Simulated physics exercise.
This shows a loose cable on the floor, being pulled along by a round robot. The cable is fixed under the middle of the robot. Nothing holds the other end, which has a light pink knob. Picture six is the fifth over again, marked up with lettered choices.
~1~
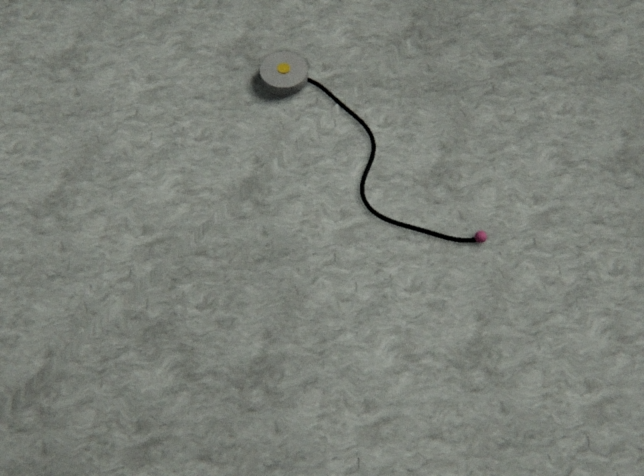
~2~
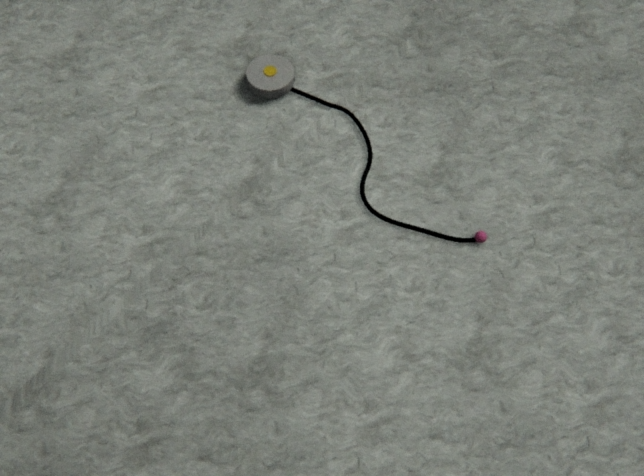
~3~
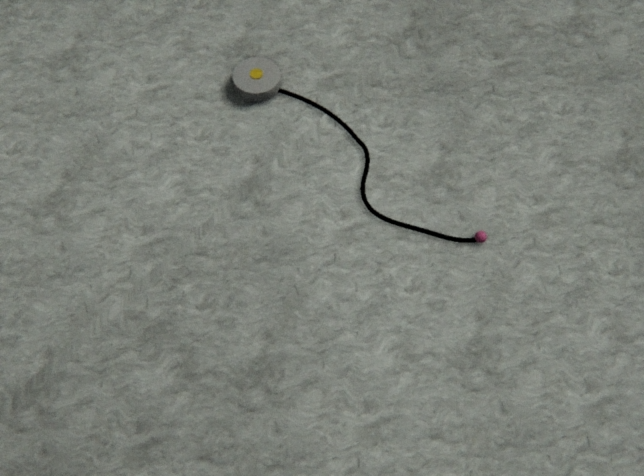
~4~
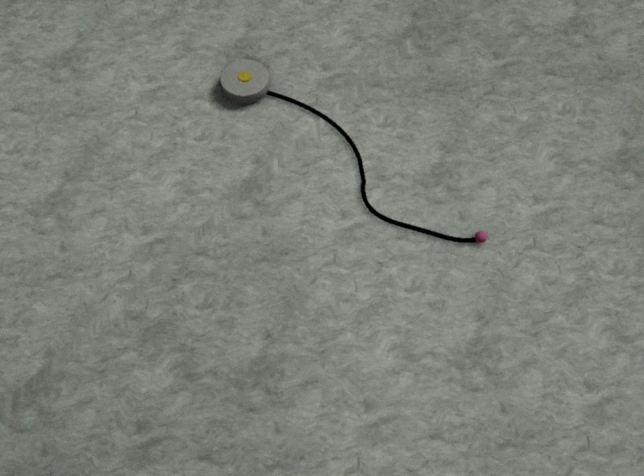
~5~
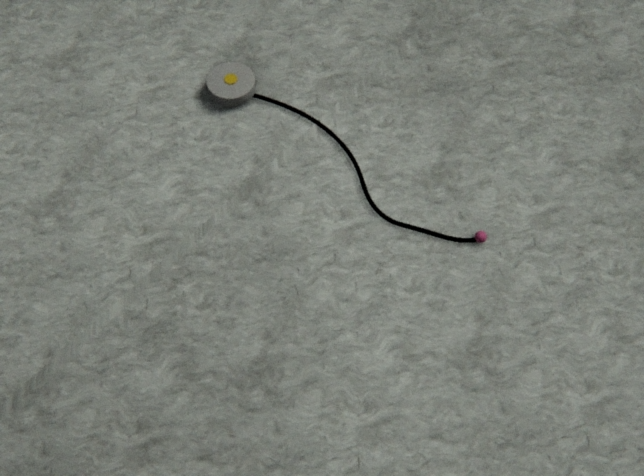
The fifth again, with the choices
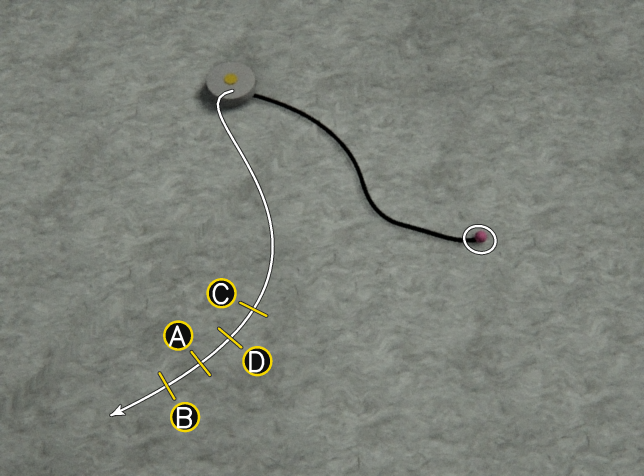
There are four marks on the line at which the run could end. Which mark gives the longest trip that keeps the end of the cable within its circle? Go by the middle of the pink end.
B.
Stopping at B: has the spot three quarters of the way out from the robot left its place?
Yes.
On the marked copy, A at (201, 363); B at (167, 386); C at (253, 309); D at (230, 338); the ring at (480, 239); the route from (232, 91) via (272, 254) to (111, 415).
Taking B. A third of the way, robot (255, 175), middle of the cable (351, 165), free end (480, 237).
Two thirds of the way, robot (259, 293), middle of the cable (345, 170), free end (480, 237).
When it is over, robot (165, 382), middle of the cable (312, 267), free end (475, 238); the free end is still in its ring.
As for the rest, A is safe but short; C is safe but short; D is safe but short.
